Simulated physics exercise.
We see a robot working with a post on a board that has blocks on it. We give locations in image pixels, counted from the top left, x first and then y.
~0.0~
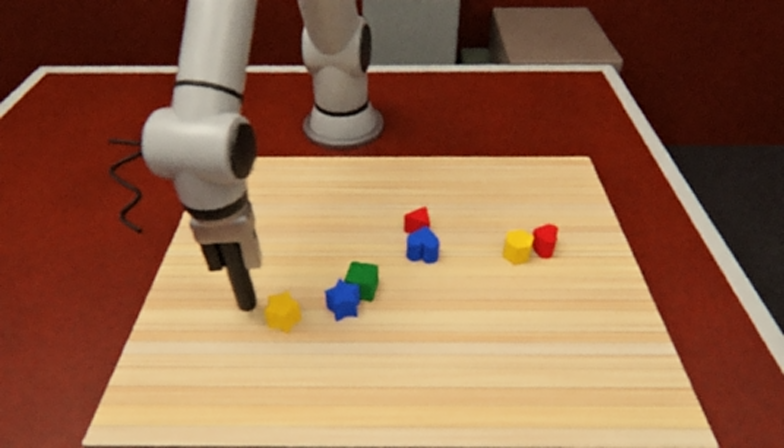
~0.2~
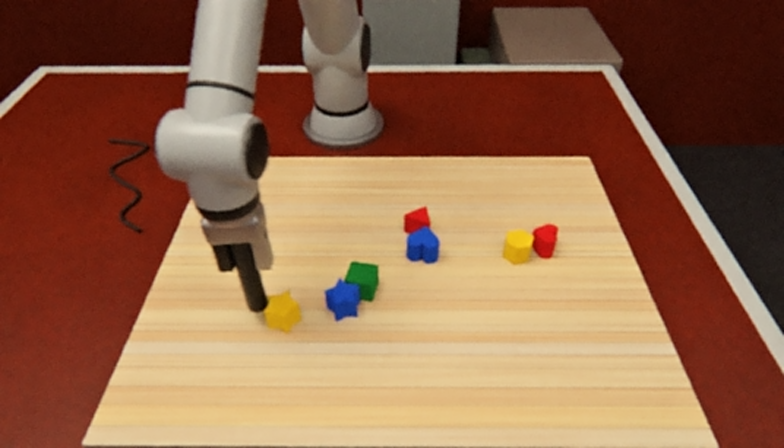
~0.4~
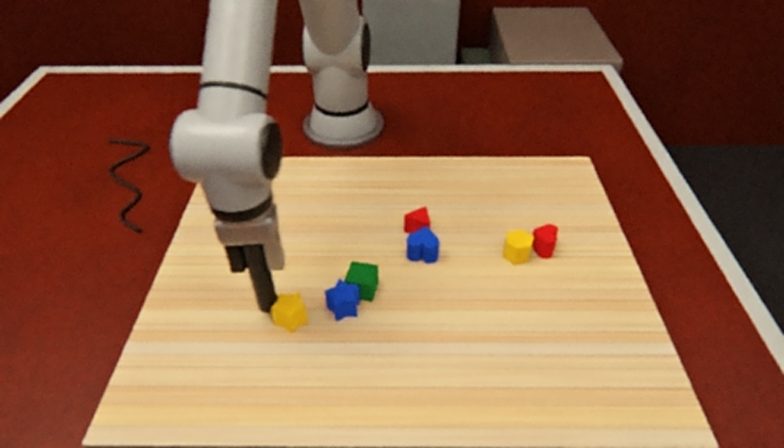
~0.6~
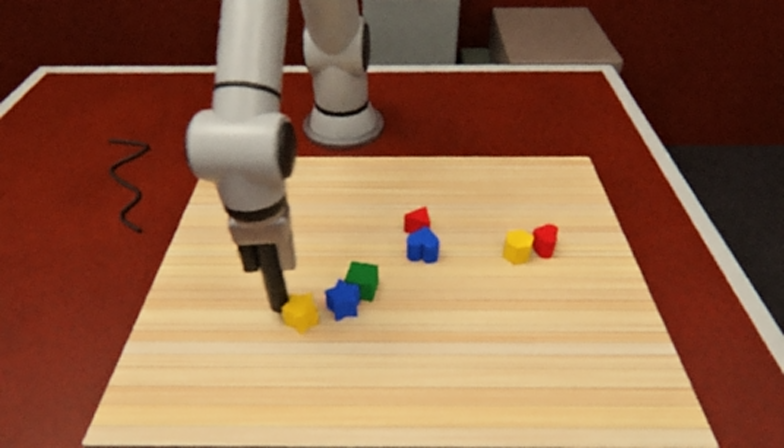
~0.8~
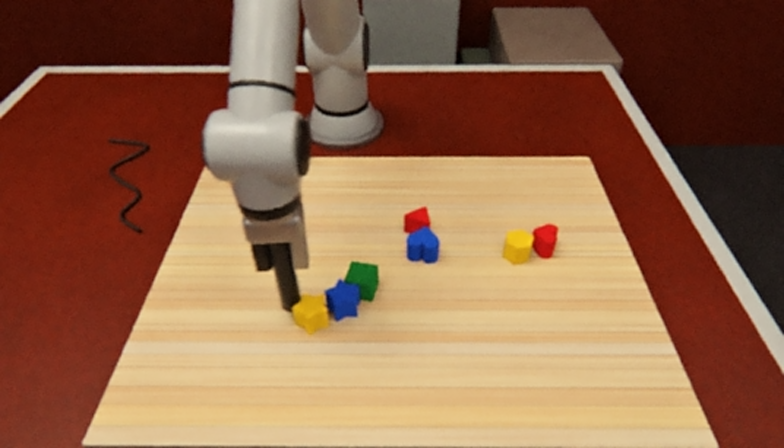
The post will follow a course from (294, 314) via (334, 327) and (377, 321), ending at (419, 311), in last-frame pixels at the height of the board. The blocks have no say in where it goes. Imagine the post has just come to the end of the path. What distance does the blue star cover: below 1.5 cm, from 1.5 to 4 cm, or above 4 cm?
Offset: Above 4 cm.
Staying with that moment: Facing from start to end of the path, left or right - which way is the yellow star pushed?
Heads right.
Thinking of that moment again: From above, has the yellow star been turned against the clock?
Short answer: No.
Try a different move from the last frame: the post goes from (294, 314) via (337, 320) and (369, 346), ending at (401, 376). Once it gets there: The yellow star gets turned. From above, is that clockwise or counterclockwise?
It makes a clockwise turn.
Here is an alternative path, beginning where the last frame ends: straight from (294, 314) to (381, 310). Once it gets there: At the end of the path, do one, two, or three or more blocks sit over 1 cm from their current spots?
There will be two blocks displaced.
The first path, step by step. One third of the way, post at (334, 317); yellow star at (351, 322); blue star at (360, 297), turned 60° anticlockwise.
Two thirds of the way, post at (377, 311); yellow star at (371, 326), turned 60° clockwise; blue star at (382, 287), turned 120° anticlockwise; green four-sided block at (363, 269), turned 20° anticlockwise.
At the end, post at (420, 301); yellow star at (371, 326), turned 60° clockwise; blue star at (390, 283), turned 160° anticlockwise; green four-sided block at (364, 269), turned 20° anticlockwise.
